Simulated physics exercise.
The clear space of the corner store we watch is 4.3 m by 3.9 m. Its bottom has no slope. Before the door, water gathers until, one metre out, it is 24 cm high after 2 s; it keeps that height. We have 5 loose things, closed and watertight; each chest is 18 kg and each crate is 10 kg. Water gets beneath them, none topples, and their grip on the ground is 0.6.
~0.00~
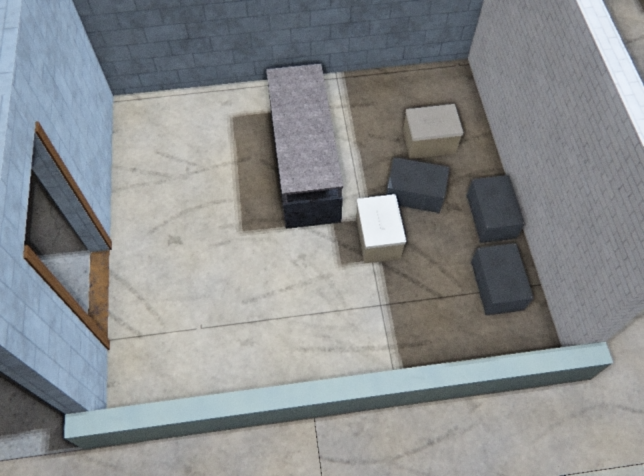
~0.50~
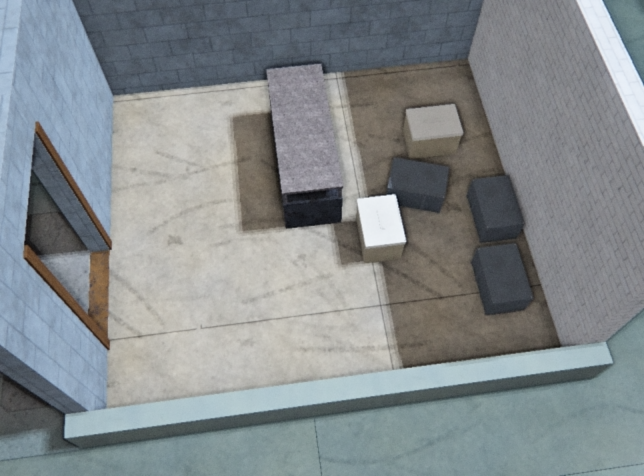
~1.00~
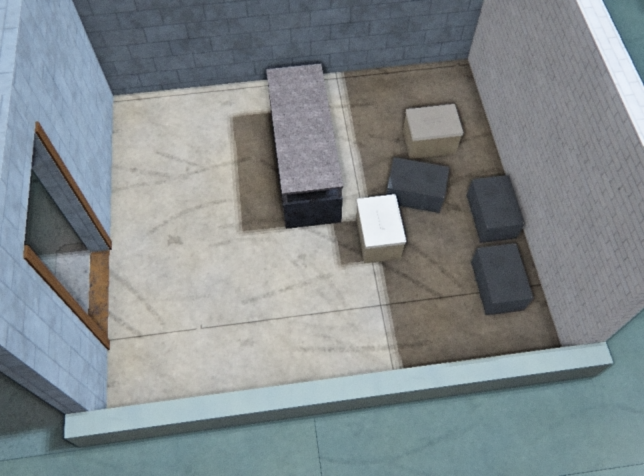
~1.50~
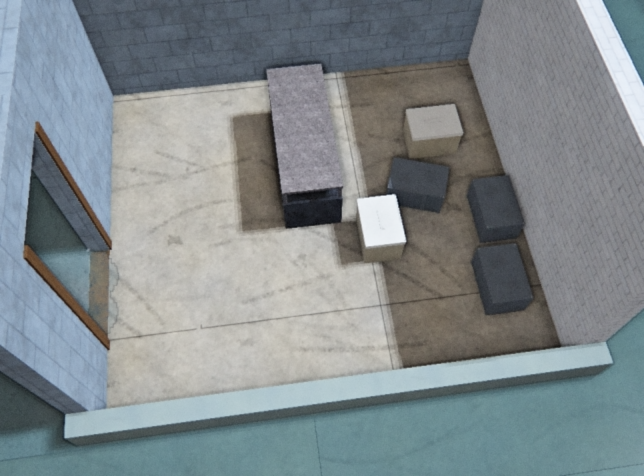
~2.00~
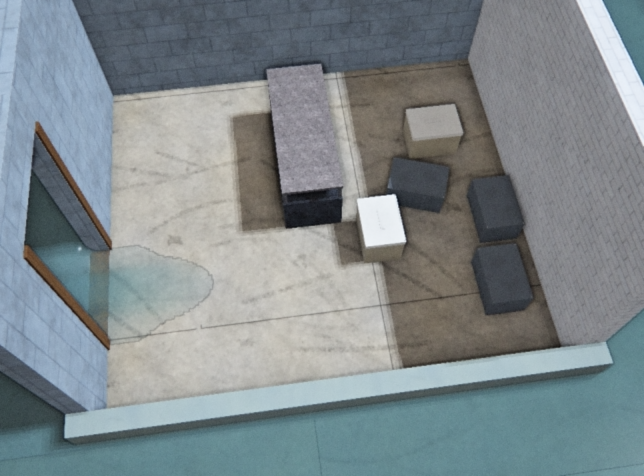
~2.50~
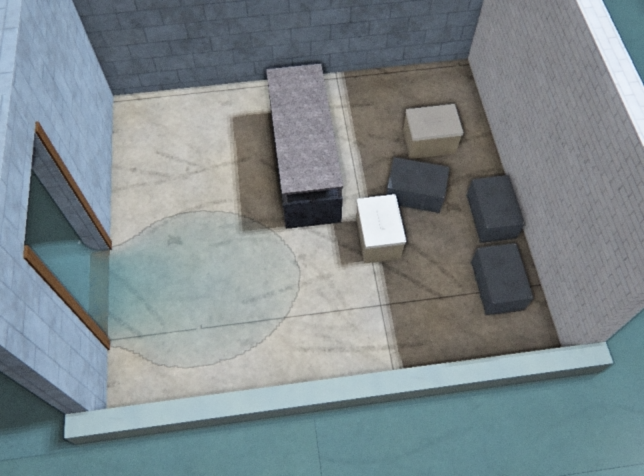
Water rises outside the walled room, then spreads through the left opening across the pale floor.
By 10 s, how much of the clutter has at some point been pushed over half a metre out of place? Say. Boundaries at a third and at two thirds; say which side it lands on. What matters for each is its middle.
It lands on or past two thirds.
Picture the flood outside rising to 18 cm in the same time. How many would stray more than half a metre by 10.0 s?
Then 2 of them.
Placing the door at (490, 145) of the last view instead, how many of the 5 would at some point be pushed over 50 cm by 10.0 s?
In that case the number is 5.
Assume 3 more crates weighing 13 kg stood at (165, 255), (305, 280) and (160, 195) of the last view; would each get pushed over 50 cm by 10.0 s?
In the same order as the question: Farther, farther, not as far.
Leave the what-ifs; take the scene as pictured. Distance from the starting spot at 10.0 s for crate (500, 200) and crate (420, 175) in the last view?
140 cm and 60 cm respectively.
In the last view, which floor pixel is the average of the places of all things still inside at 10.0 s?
Mean position: Approximately (424, 148).
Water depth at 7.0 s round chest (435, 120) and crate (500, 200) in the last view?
I'd put it at 4 cm and 6 cm respectively.
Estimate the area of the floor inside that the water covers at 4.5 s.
About 11.0 m2.
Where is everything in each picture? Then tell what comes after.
A chest at (434, 121), on the bottom; a chest at (381, 220) rests on the ground; 0.0 m2 under water; 0 of 5 have shifted, in the first frame.
A chest at (434, 121) rests on the ground; a chest at (381, 220) rests on the ground; 0.0 m2 under water; 0 of 5 have shifted, in the second frame.
A chest at (434, 121), on the bottom; a chest at (381, 220) rests on the ground; 0.0 m2 under water; 0 of 5 have shifted, in the third frame.
A chest at (434, 121) rests on the ground; a chest at (381, 220), on the bottom; 0.0 m2 under water; 0 of 5 have shifted, in the fourth frame.
A chest at (434, 121), on the bottom; a chest at (381, 220) rests on the ground; 0.7 m2 under water; 0 of 5 have shifted, in the fifth frame.
A chest at (434, 121), on the bottom; a chest at (381, 220) rests on the ground; 2.5 m2 under water; 0 of 5 have shifted, in the sixth frame.
After 3.5 s 0 of 5 are over 50 cm from their spots; 0 afloat.
After 4.5 s 0 of 5 are over 50 cm from their spots; 0 afloat.
After 7.0 s 3 of 5 are over 50 cm from their spots; 2 afloat.
After 10.0 s 4 of 5 are over 50 cm from their spots, and 4 have been at some point; 5 afloat.
